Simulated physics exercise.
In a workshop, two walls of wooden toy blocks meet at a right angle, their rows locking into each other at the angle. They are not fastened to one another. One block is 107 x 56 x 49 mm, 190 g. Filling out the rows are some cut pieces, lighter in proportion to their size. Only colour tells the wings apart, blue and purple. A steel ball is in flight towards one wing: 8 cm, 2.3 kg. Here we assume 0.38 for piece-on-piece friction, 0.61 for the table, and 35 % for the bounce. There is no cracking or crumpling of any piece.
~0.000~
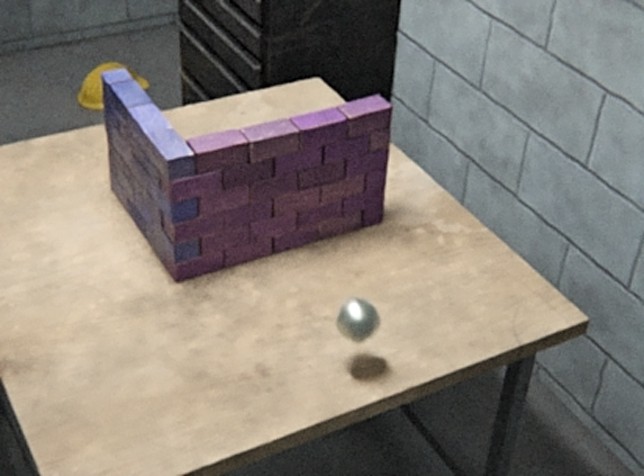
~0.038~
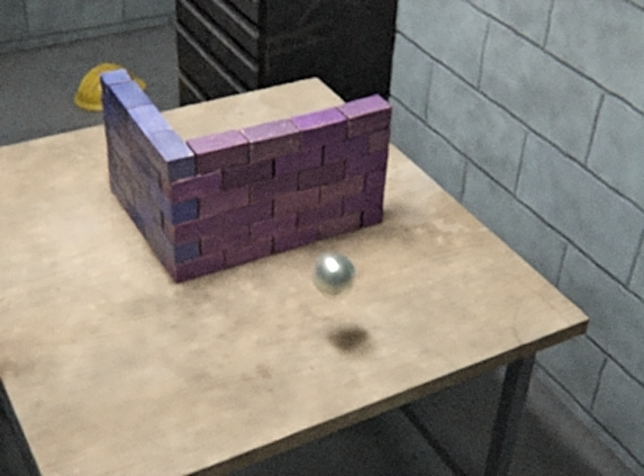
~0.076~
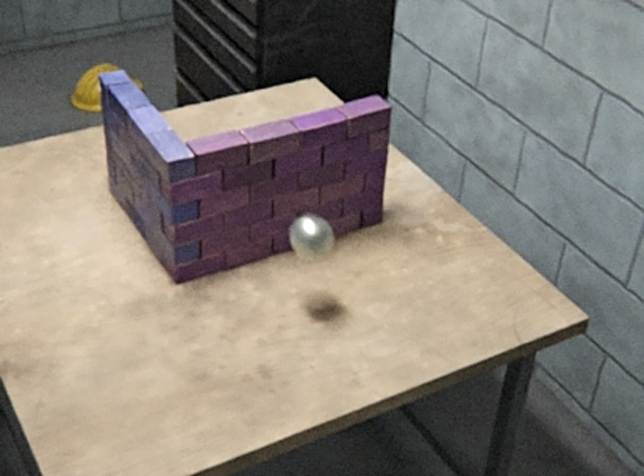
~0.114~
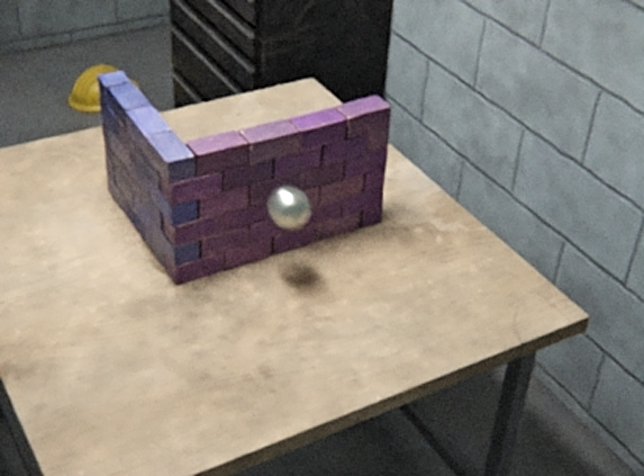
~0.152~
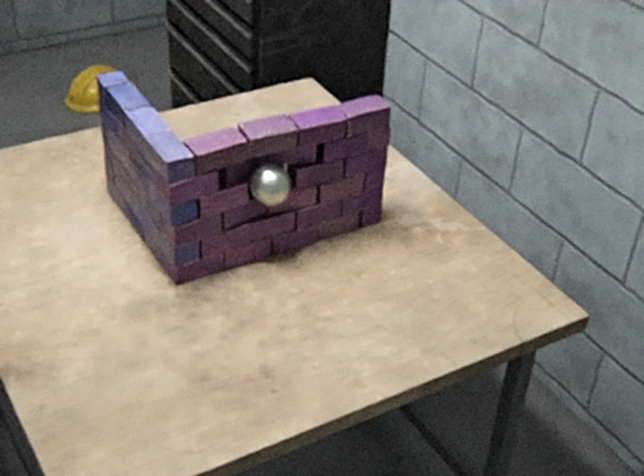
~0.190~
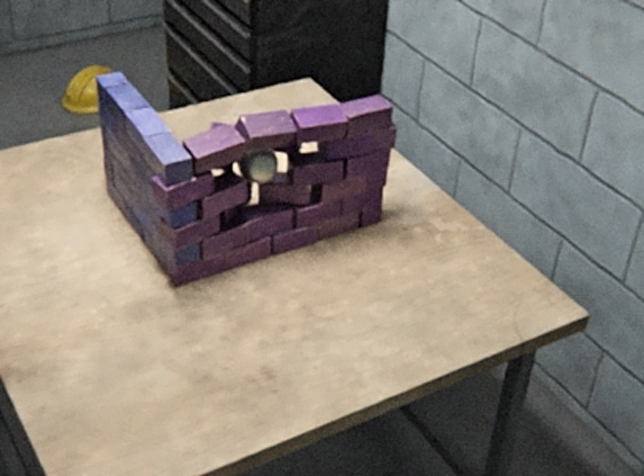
On a wooden table, a steel ball flies into a purple block wall, knocking blocks loose.
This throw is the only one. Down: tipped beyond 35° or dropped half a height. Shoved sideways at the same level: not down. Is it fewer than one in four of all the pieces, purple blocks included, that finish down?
No, it is more than one in four.
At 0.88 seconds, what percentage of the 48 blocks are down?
At that instant, 25 percent.
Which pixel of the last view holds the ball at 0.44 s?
Look close to (189, 151).
Around 0.44 s, ball still moving; 7 of the 27 purple blocks down (7 of 48 in all colours); top purple block on its side; top blue block tipped 9°.
Around 0.88 s, ball still moving; 13 of the 27 purple blocks down (13 of 48 in all colours); top purple block upside down; top blue block displaced 20 mm.
Finally (2.0 s), ball rolling away; 13 of the 27 purple blocks down (13 of 48 in all colours); top purple block upside down; top blue block displaced 21 mm. That is 48 per cent. Seen by the last camera, middles, top purple block near (261, 186), top blue block near (161, 161).
